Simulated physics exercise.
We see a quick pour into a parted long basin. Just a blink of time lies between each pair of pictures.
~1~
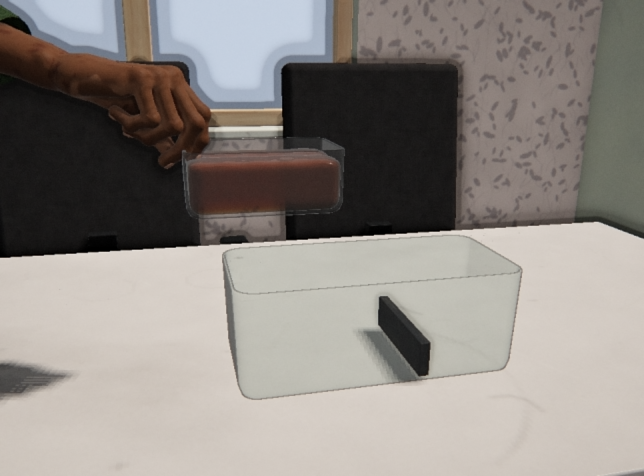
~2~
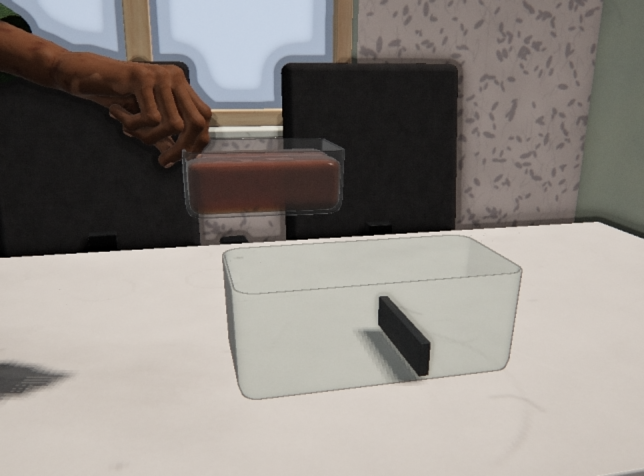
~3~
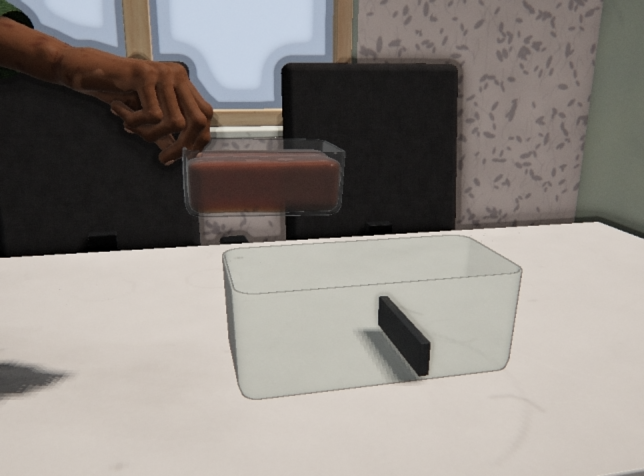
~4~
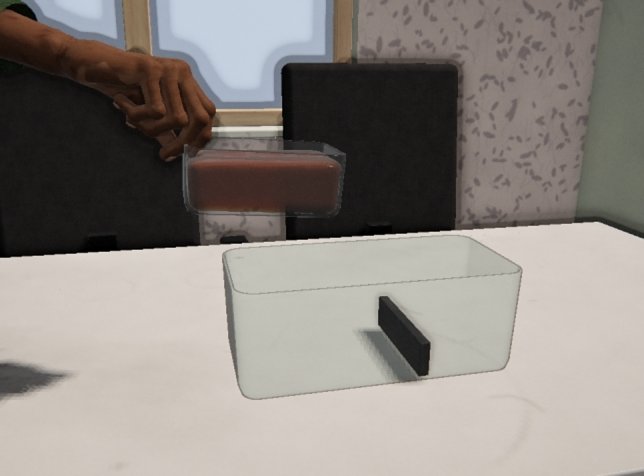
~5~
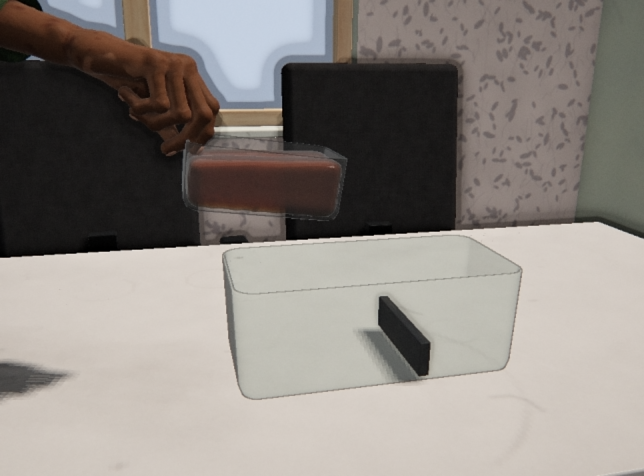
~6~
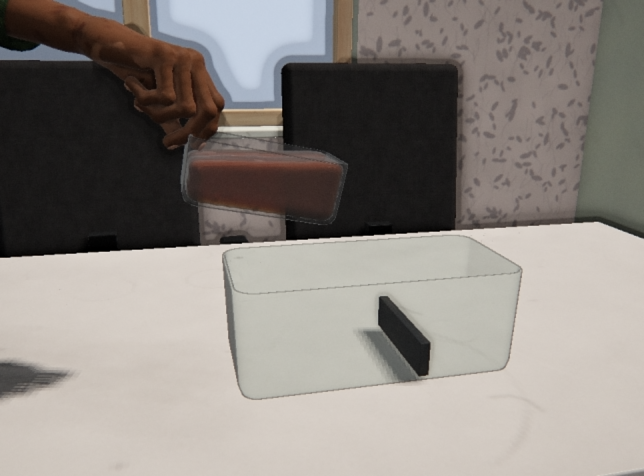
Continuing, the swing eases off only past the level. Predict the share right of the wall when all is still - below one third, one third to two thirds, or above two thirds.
Honestly, the portion right of the wall stays beneath a third.
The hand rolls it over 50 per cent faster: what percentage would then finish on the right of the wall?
Near 10 in a hundred.
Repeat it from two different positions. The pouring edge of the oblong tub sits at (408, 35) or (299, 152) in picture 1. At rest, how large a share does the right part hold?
First try 60 %, second try 10 %.
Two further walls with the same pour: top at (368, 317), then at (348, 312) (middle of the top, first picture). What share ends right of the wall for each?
First try: Roughly 65 per cent; second try: 75 per cent.
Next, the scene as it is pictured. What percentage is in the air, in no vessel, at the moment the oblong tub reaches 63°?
That works out near 30 percent.
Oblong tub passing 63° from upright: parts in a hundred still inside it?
It works out to close to 35 percent.
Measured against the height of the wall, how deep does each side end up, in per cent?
Left 50 per cent, right 20.
A moment on, the oblong tub is tipped part way and 36 per cent is still to pour, 29 is left of the wall and 5 right of it.
Next, the oblong tub is tipped on its side and 7 per cent is still to pour, 73 is left of the wall and 15 right of it.
Then the oblong tub is tipped right over and 0 per cent is still to pour, 82 is left of the wall and 17 right of it.
Later the oblong tub is tipped right over and 0 per cent is still to pour, 81 is left of the wall and 18 right of it.
At rest 81 per cent lies left of the wall, 18 right of it and 1 outside.
